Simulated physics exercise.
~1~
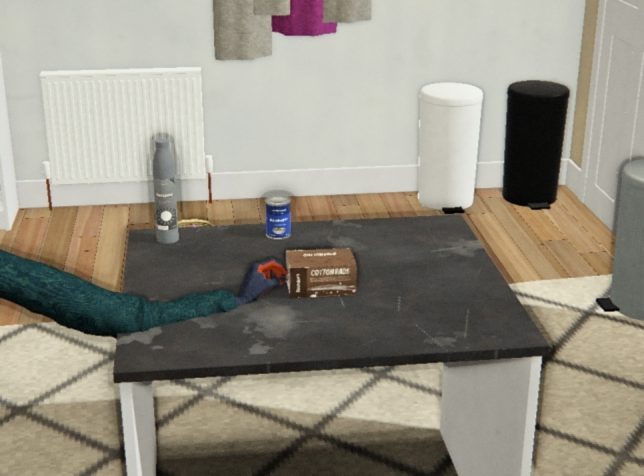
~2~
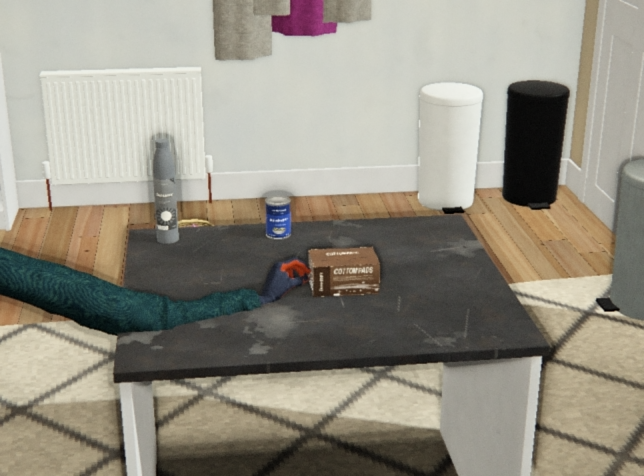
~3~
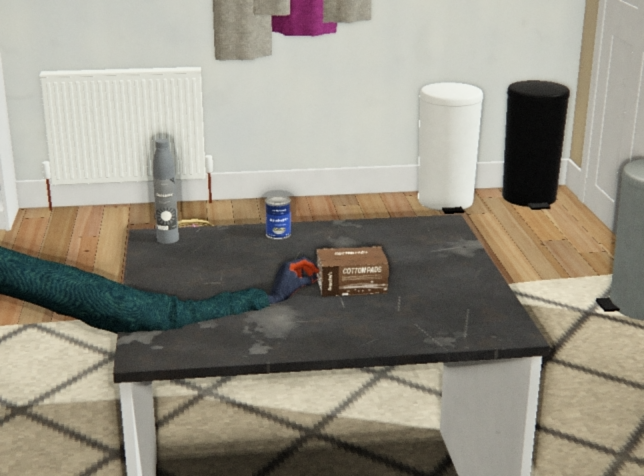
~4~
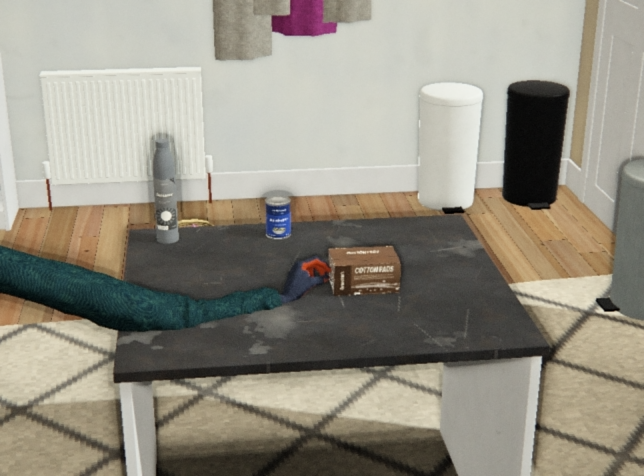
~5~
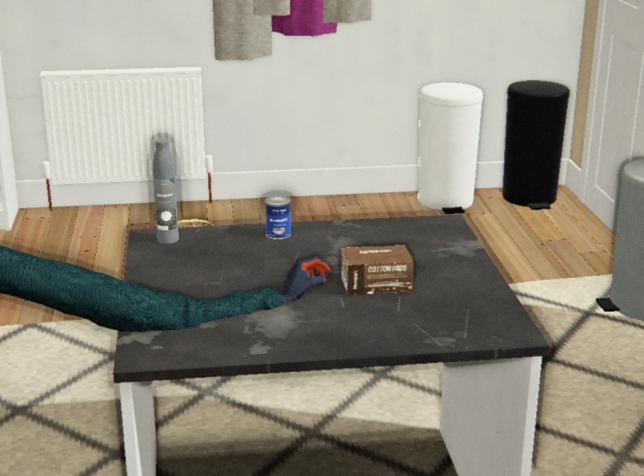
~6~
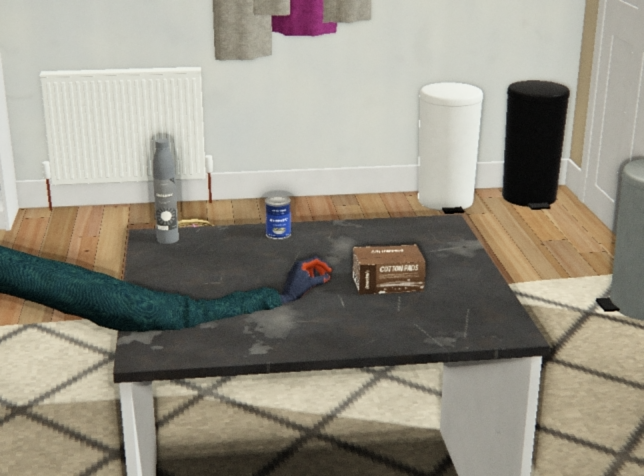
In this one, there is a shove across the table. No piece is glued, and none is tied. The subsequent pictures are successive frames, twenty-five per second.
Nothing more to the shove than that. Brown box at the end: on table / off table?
Oh, it hangs on to the table this time.
Then, 0.10 s on from there, brown box shifted about its own width near (412, 268).
Then, 0.30 s on from there, brown box shifted about its own width near (435, 267).
In the end, moved from the start, brown box. At the end, from the last picture's camera, brown box near (435, 267).
